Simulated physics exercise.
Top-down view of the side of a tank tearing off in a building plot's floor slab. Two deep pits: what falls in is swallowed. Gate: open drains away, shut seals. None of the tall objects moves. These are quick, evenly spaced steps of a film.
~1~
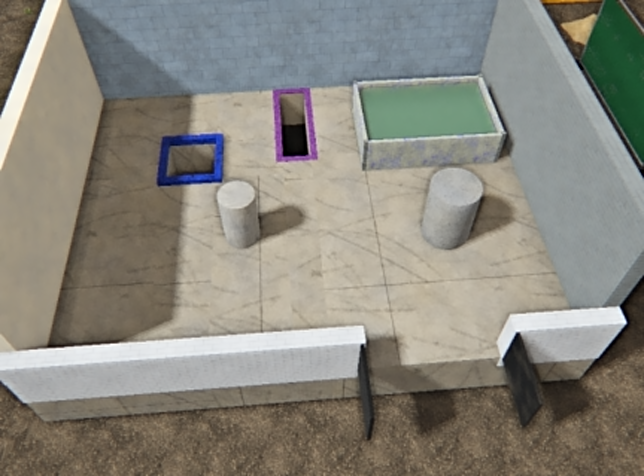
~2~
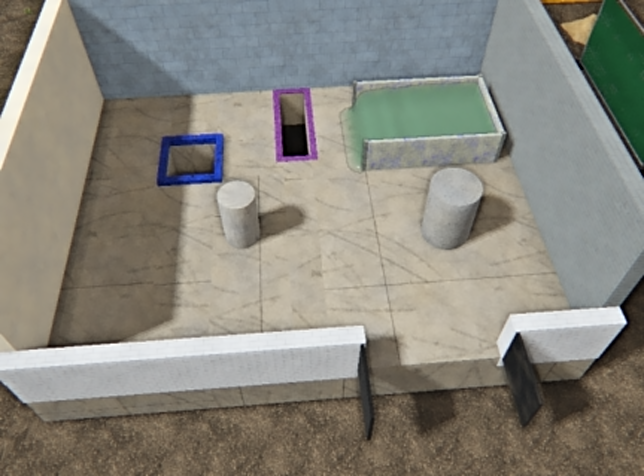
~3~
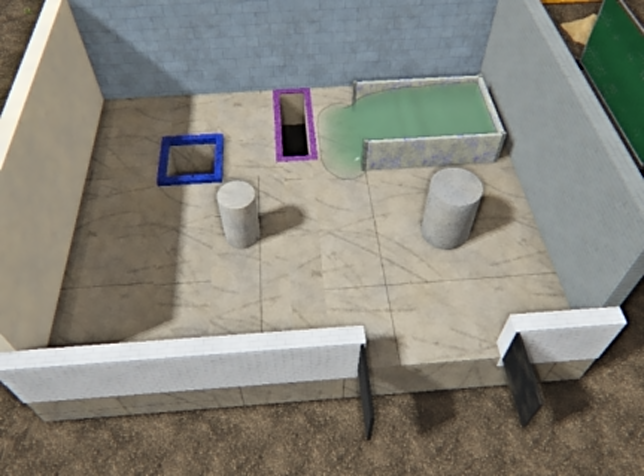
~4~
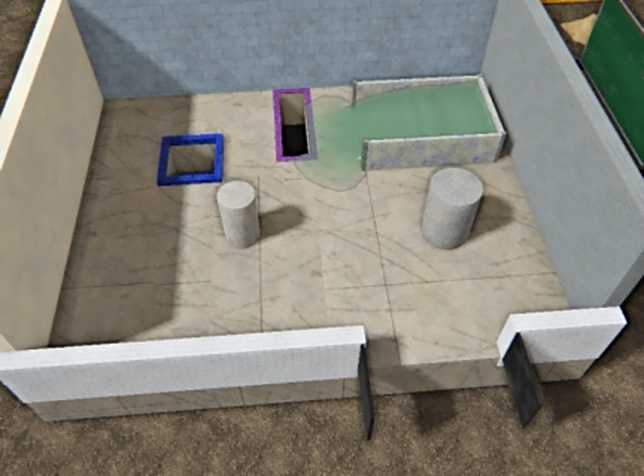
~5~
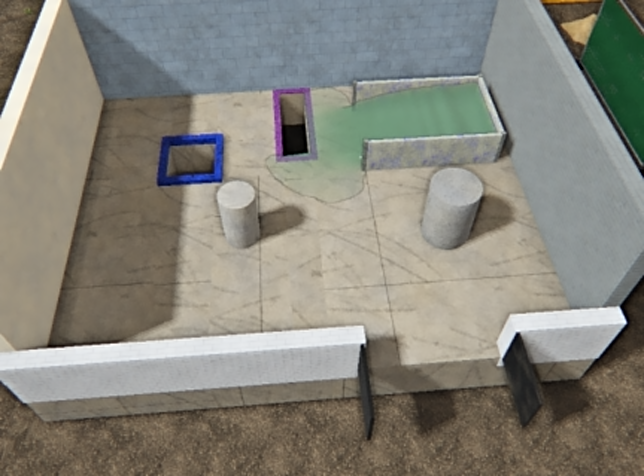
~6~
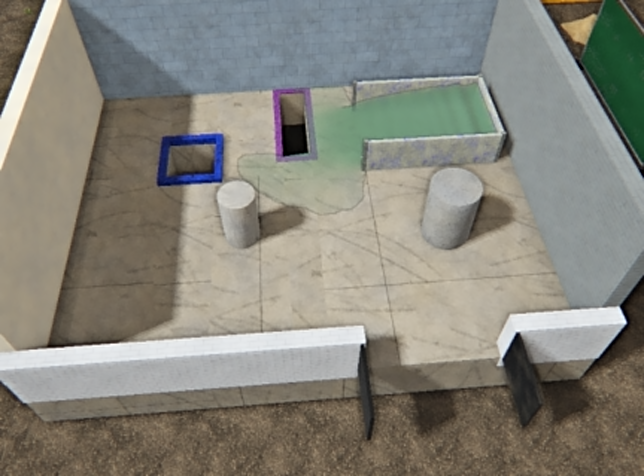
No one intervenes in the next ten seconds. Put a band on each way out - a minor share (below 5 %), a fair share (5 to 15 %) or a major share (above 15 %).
Outcome: As it plays out the gate never reaches five per cent. As it plays out the blue pit never reaches five per cent. As it plays out the purple pit goes past fifteen per cent.
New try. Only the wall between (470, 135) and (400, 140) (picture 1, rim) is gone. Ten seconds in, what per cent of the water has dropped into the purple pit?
In per cent: Purple 0.
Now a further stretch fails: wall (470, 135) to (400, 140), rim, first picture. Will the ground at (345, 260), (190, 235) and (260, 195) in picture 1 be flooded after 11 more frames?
Point 1: Inundated; point 2: Unwetted; point 3: Unwetted.
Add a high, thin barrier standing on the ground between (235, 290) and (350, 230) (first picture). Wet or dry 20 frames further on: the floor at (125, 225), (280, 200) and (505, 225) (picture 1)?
Result, listed order: Spot 1 reached by the flood, spot 2 reached by the flood, spot 3 kept clear of the flood.
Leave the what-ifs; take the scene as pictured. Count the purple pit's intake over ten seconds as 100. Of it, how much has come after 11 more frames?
My estimate is close to 55 per cent.
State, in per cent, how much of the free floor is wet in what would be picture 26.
About 30 percent.
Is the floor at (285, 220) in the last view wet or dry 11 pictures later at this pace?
Result recorded: Waterlogged.
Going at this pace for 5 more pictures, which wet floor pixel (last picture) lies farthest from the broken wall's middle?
Close to (167, 207).
A moment on, water covers 15 % of the floor; the gate 0 %, the blue pit 0 %, the purple pit 20 %.
Next, water covers 25 % of the floor; the gate 0 %, the blue pit 0 %, the purple pit 37 %.
Then, water covers 30 % of the floor; the gate 0 %, the blue pit 1 %, the purple pit 52 %.
Later, water covers 40 % of the floor; the gate 0 %, the blue pit 1 %, the purple pit 63 %.
In the end, water covers 50 % of the floor; the gate 0 %, the blue pit 1 %, the purple pit 68 %.
